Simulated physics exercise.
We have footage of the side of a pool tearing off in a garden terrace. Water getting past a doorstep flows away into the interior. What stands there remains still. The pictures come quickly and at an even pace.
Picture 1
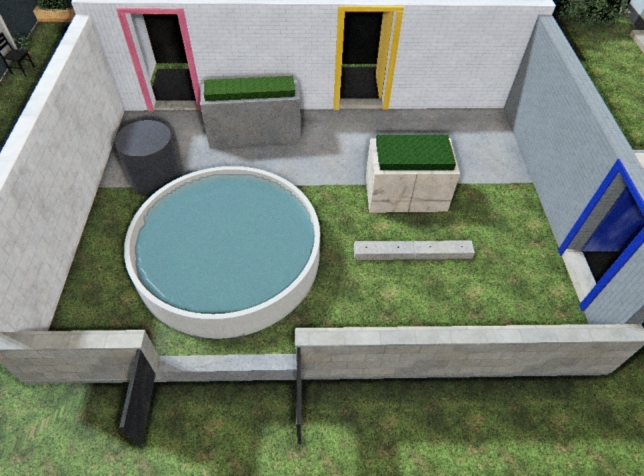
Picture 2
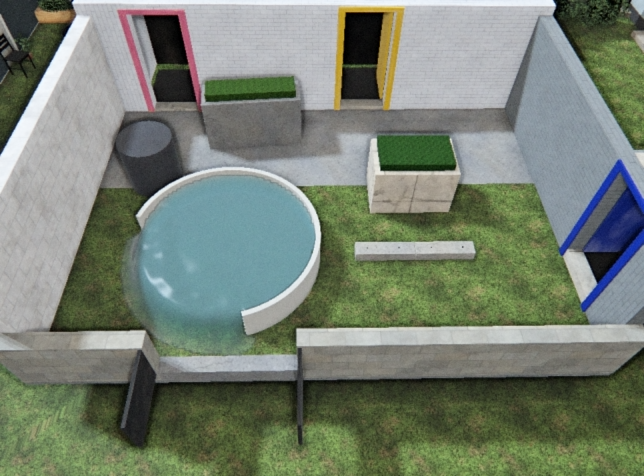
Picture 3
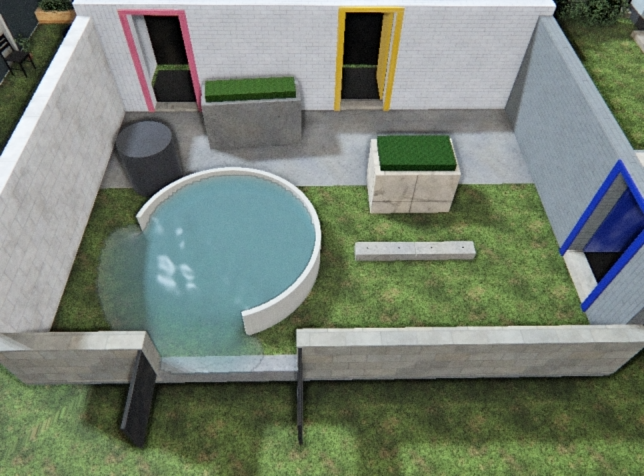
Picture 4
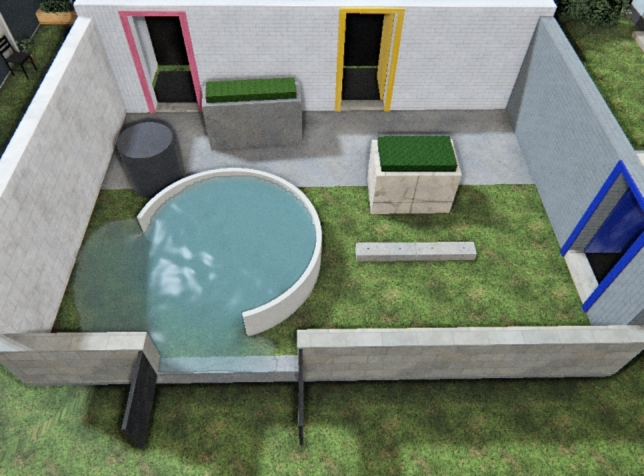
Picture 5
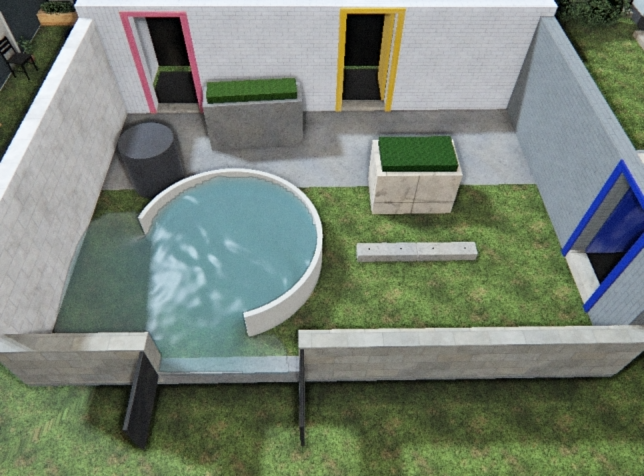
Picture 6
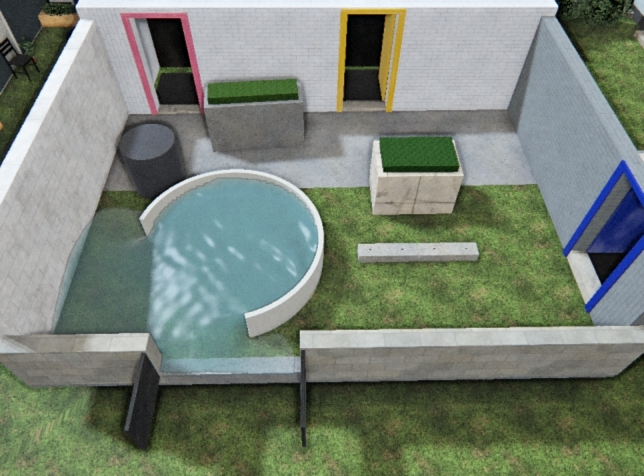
To begin with, still water fills a round white tank on a walled garden terrace. Then the tank's front-left side is gone and water bulges out through the gap, spreading left over the grass. It reaches the left wall and the low front wall, covering that corner while ripples of light cross the pool.
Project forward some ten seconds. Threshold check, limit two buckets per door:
At the end, the yellow door keeps to the limit, the blue door keeps to the limit, the pink door goes over the limit.
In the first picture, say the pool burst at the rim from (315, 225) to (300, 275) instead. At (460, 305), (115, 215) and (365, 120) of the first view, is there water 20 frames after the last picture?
Respectively: Drenched, parched and parched.
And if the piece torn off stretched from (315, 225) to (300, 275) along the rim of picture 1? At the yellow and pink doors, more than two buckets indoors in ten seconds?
In order, the yellow one remains short, the pink one remains short.
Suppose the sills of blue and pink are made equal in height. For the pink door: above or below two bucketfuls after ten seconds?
Pink door: Remains below the threshold.
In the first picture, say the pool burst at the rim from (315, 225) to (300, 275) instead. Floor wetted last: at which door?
Answer: The door marked pink.
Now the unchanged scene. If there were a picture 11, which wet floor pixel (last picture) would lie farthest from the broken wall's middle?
Pixel estimate: (108, 176).
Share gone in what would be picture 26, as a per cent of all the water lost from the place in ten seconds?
My reading is about 50 per cent.
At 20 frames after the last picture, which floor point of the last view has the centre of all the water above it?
My reading is close to (168, 256).
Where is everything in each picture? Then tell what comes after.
The first frame shows still water in the round tank at (224, 237).
In the second frame, the front is at a hidden place, out from the gap at (155, 306).
In the third frame, water pours out at (155, 307) and has run to (121, 232).
In the fourth frame, water pours out at (156, 308) and has run to (101, 230).
In the fifth frame, water pours out at (158, 309) and has run to (90, 226).
In the sixth frame, water pours out at (159, 310) and has run to (94, 219).
A moment on, water covers 15 % of the floor; the yellow door not reached, the blue door not reached, the pink door not reached.
Next, water covers 15 % of the floor; the yellow door not reached, the blue door not reached, the pink door not reached.
Then, water covers 25 % of the floor; the yellow door not reached, the blue door not reached, the pink door wet at the sill, nothing in.
Later, water covers 40 % of the floor; the yellow door wet at the sill, nothing in, the blue door not reached, the pink door far over two buckets in.
In the end, water covers 65 % of the floor; the yellow door wet at the sill, nothing in, the blue door not reached, the pink door far over two buckets in.
